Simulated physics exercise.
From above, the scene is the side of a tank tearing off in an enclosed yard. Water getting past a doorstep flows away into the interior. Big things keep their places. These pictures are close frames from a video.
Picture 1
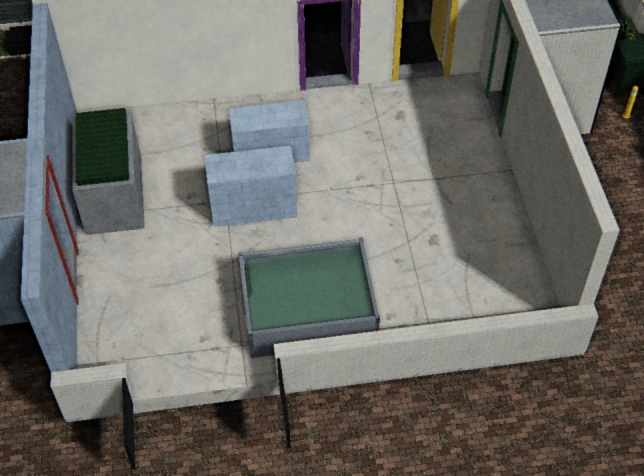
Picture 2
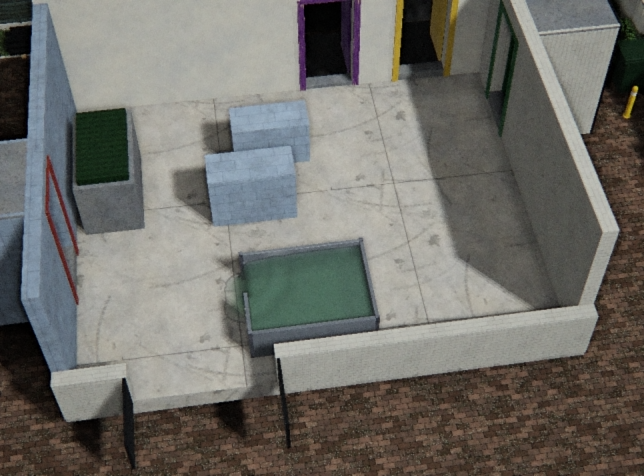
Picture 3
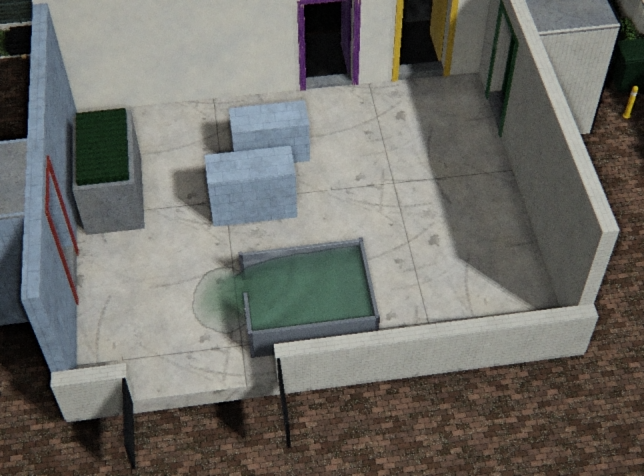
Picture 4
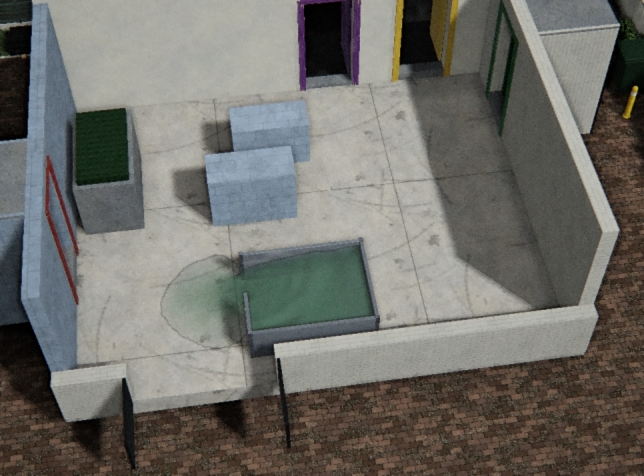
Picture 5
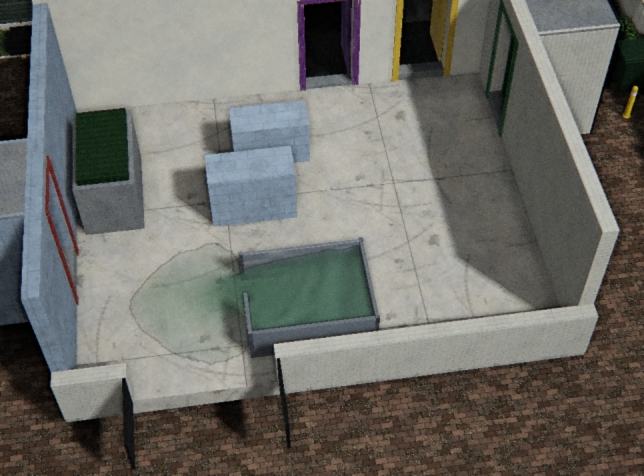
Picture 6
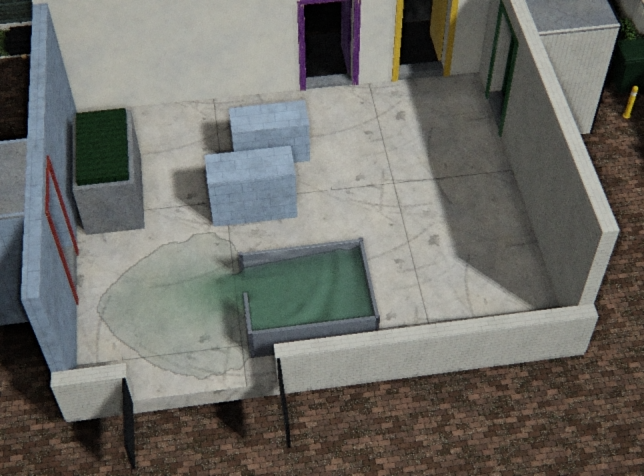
In a walled yard with pale paving, two light blue blocks and a planter-like box, green water sits still in a low rectangular tank. Its left side opens and water pours out through the gap onto the ground. The thin greenish sheet spreads leftward, widening into a broad, rounded puddle across the paving.
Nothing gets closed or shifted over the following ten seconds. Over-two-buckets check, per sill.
Red door: Within two, purple door: Within two, yellow door: Within two, green door: Within two.
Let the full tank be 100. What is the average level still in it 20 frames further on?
44 percent or so.
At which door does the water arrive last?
Answer - the green one.
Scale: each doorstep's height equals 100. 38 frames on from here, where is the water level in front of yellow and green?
Approx. 0 % followed by 0 %.
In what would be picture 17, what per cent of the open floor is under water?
Estimated share: Around 20 %.
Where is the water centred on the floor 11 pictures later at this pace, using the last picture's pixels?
My reading is close to (228, 303).
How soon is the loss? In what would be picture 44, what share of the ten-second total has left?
Roughly 50 %.
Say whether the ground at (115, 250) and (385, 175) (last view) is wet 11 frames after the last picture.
First spot soaked, second spot spared.
A moment on, water covers 20 % of the floor; the red door wet at the sill, nothing in, the purple door not reached, the yellow door not reached, the green door not reached.
Next, water covers 20 % of the floor; the red door wet at the sill, nothing in, the purple door not reached, the yellow door not reached, the green door not reached.
Then, water covers 25 % of the floor; the red door wet at the sill, nothing in, the purple door not reached, the yellow door not reached, the green door not reached.
Later, water covers 40 % of the floor; the red door wet at the sill, nothing in, the purple door not reached, the yellow door not reached, the green door not reached.
In the end, water covers 65 % of the floor; the red door wet at the sill, nothing in, the purple door wet at the sill, nothing in, the yellow door wet at the sill, nothing in, the green door wet at the sill, nothing in.
